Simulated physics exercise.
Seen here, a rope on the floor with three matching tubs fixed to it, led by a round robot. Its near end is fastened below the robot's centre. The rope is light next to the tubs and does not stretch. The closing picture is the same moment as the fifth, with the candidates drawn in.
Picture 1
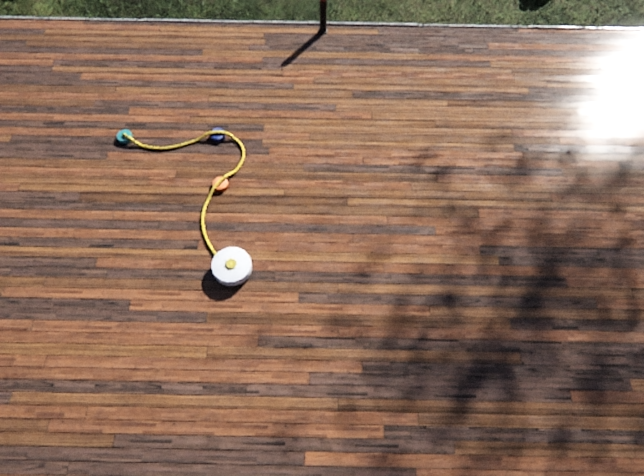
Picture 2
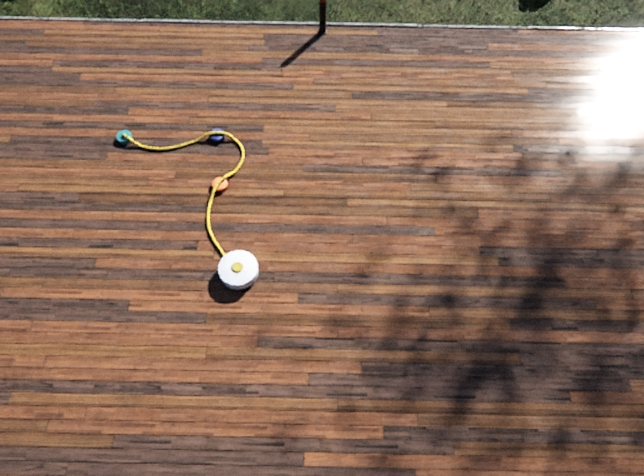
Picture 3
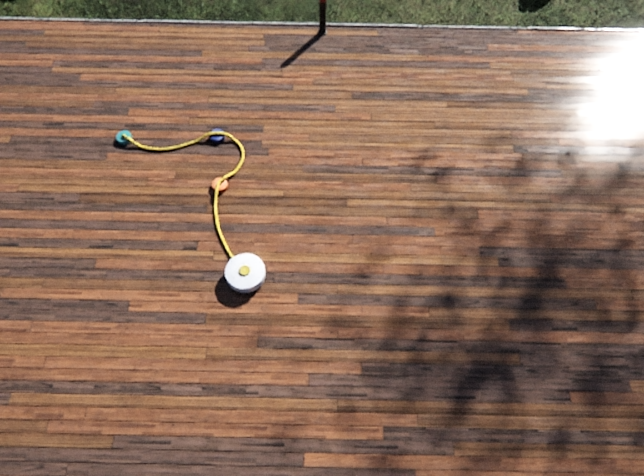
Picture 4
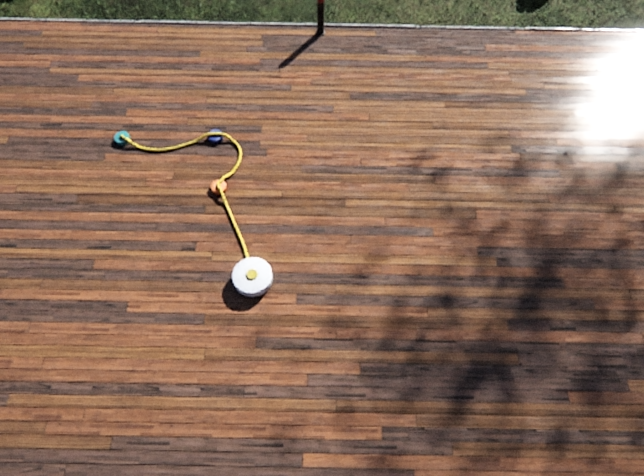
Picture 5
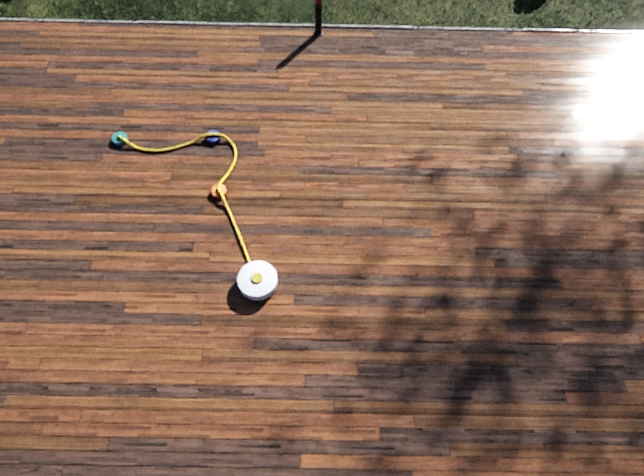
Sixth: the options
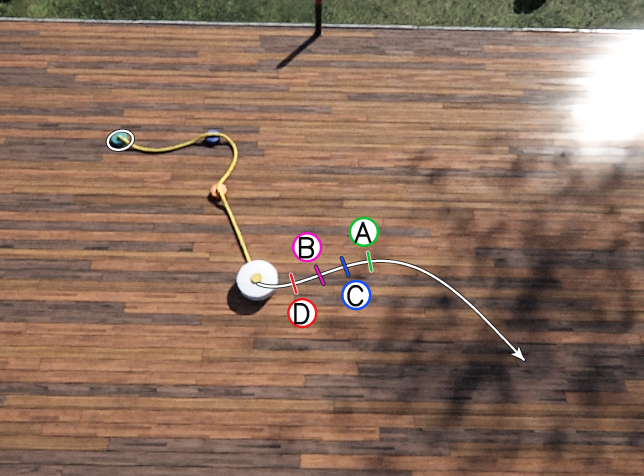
White round robot creeping down and right across a wooden deck, drawing straight the near stretch of a yellow cord linking small coloured tubs.
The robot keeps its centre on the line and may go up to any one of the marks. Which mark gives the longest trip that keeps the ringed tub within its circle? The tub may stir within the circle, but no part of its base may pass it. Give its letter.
A.
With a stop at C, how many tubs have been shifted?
Two.
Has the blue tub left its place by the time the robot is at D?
No.
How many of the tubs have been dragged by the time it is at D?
One.
On the copy, A at (370, 261); B at (320, 275); C at (345, 267); D at (294, 284); the ring at (120, 140); the route from (258, 284) via (401, 263) to (524, 360).
On A. First, robot (298, 279); turquoise tub (120, 138); blue tub (213, 137); orange tub (228, 203).
Then, robot (336, 266); turquoise tub (120, 138); blue tub (214, 144); orange tub (245, 208).
Finally, robot (370, 258); turquoise tub (120, 139); blue tub (215, 157); orange tub (270, 210); the ringed tub at the far end is still in its ring.
By contrast, B is safe but short; C is safe but short; D is safe but short.
